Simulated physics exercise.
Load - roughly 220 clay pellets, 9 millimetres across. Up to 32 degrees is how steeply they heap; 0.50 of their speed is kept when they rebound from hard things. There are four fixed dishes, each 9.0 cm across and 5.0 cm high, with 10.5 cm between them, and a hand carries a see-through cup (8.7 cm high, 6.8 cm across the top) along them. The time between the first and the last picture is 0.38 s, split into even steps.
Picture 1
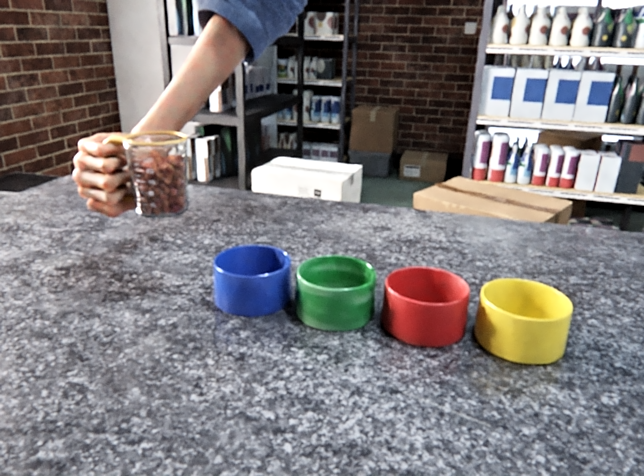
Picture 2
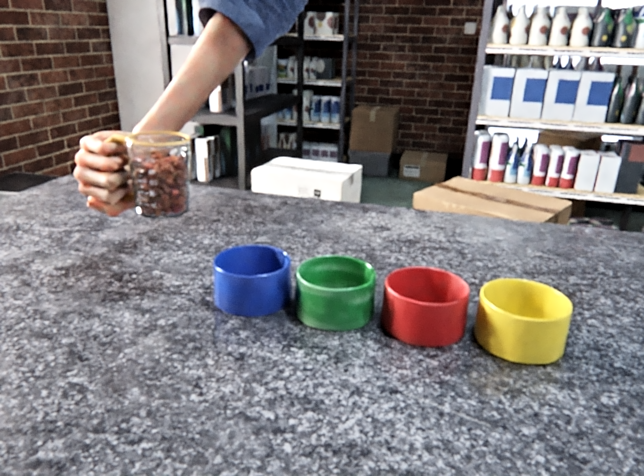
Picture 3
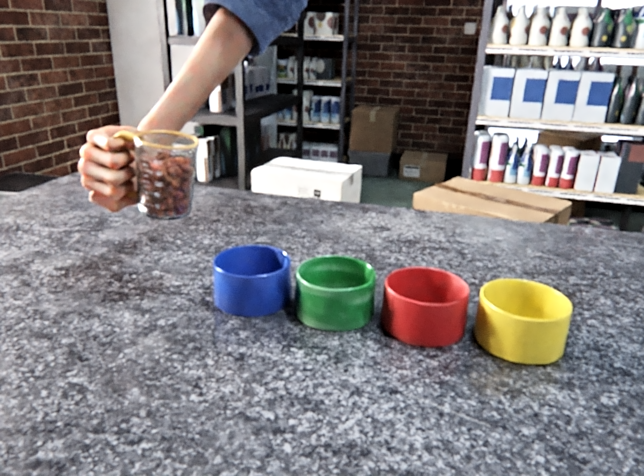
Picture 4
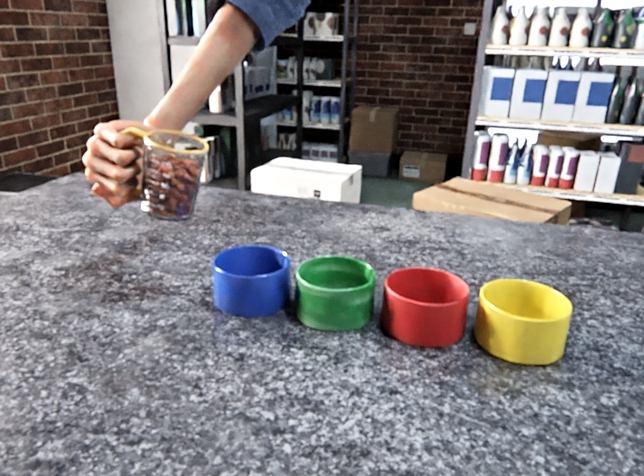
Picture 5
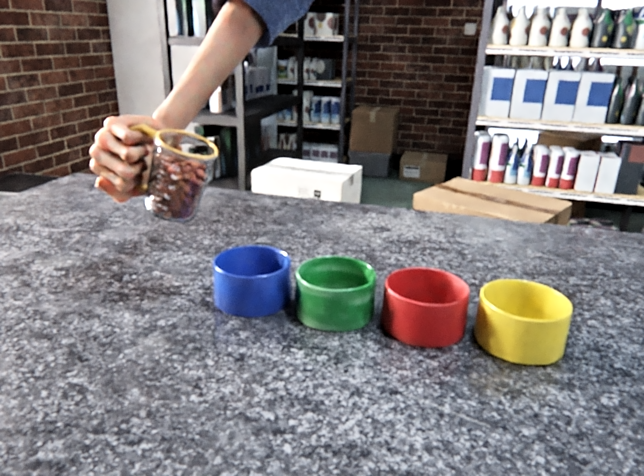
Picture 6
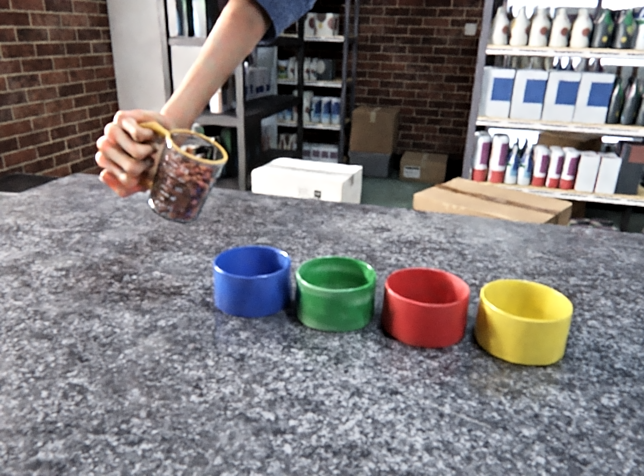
The clip opens with a hand holding a see-through cup of reddish-brown pieces upright at the left, above a speckled grey surface where blue, green, red and yellow dishes sit in a row. The hand shifts the cup slightly right while gradually tilting it rightward, and the dishes stay still.
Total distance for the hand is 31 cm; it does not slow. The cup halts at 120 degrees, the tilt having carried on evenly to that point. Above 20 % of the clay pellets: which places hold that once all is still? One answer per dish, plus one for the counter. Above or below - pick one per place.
Red: Below; blue: Below; green: Above; yellow: Below; counter: Below.
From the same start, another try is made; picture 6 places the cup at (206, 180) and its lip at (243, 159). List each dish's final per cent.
It'd finish with red at 50, blue at 0, green at 0 and yellow at 10.
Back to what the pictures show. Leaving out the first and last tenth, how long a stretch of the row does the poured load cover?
The stretch is around 5 cm long.
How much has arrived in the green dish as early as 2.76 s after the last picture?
Close to 95 percent of the load.
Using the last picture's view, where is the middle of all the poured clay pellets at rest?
Estimated resting centre: Around (343, 296).
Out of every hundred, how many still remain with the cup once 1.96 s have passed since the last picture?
Somewhere close to 0 percent.
Then, 1.17 s after the last picture, tilt 119 degrees; cup holds 65 %, green 30 %.
Then, 1.96 s after the last picture, tilt 120 degrees; cup holds 0 %, green 95 %.
Then, 2.76 s after the last picture, tilt 120 degrees; cup holds 0 %, green 95 %.
In the end, red 0 %, blue 0 %, green 95 %, yellow 0 %, counter 5 %.
